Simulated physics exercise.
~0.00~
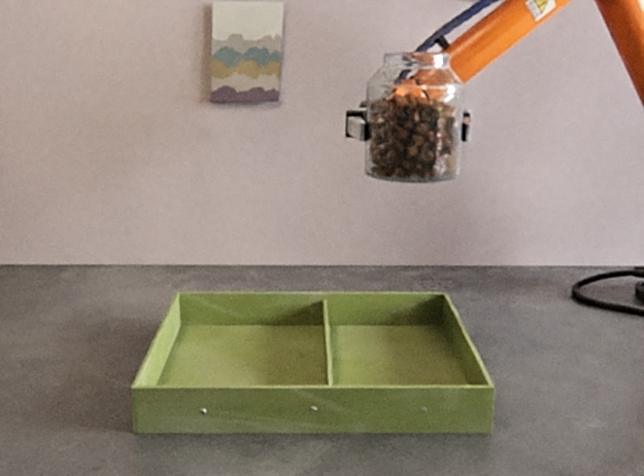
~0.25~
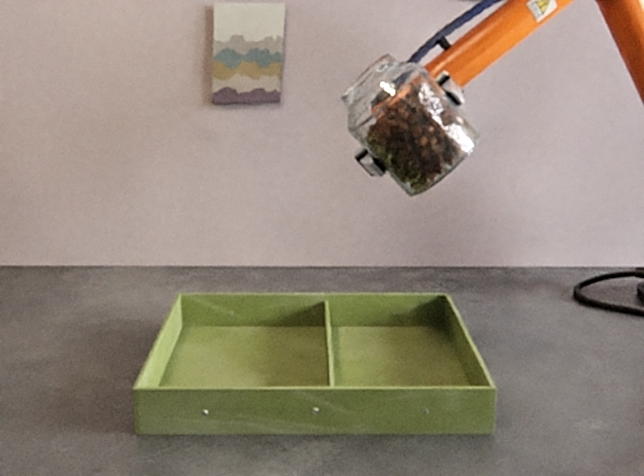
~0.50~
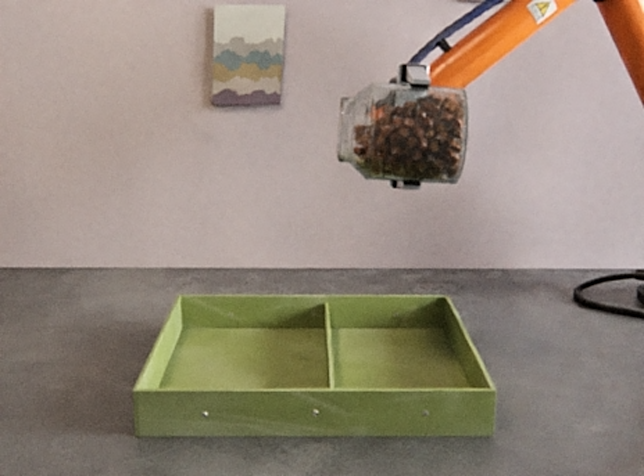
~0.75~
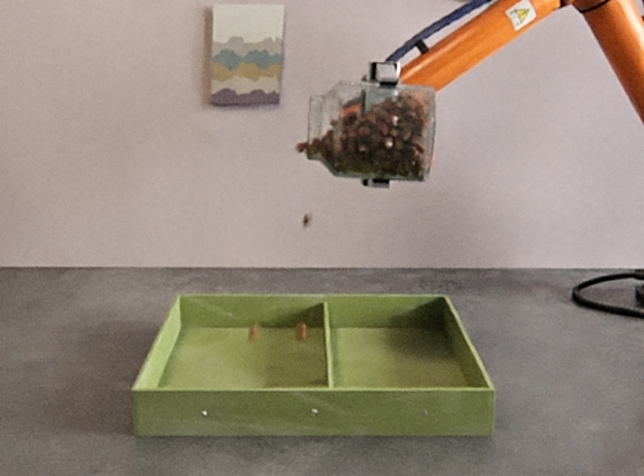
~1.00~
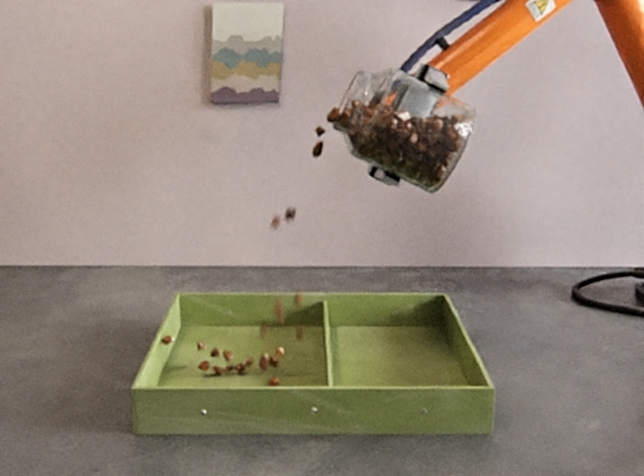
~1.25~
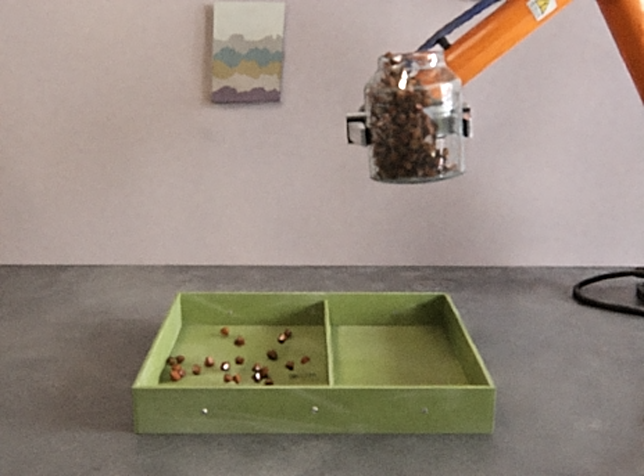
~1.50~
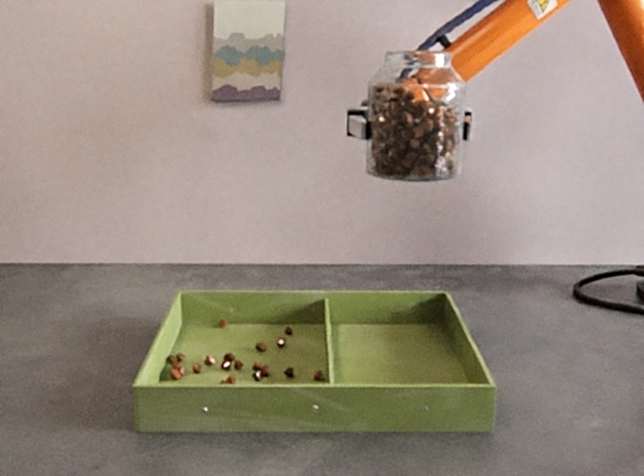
At the start, an orange robot arm holds an upright glass jar of small brown pellets above a green tray divided into two parts on a grey table. The arm tips the jar to the left until it lies on its side, with the pellets still inside. It then shifts the jar left, and a few pellets drop from the mouth into the tray's left part. More tumble out as the jar moves back right and begins to tilt upright. Finally, the jar stands upright again, still holding most of its pellets, while a small scattering rests in the left part and the right part stays empty.
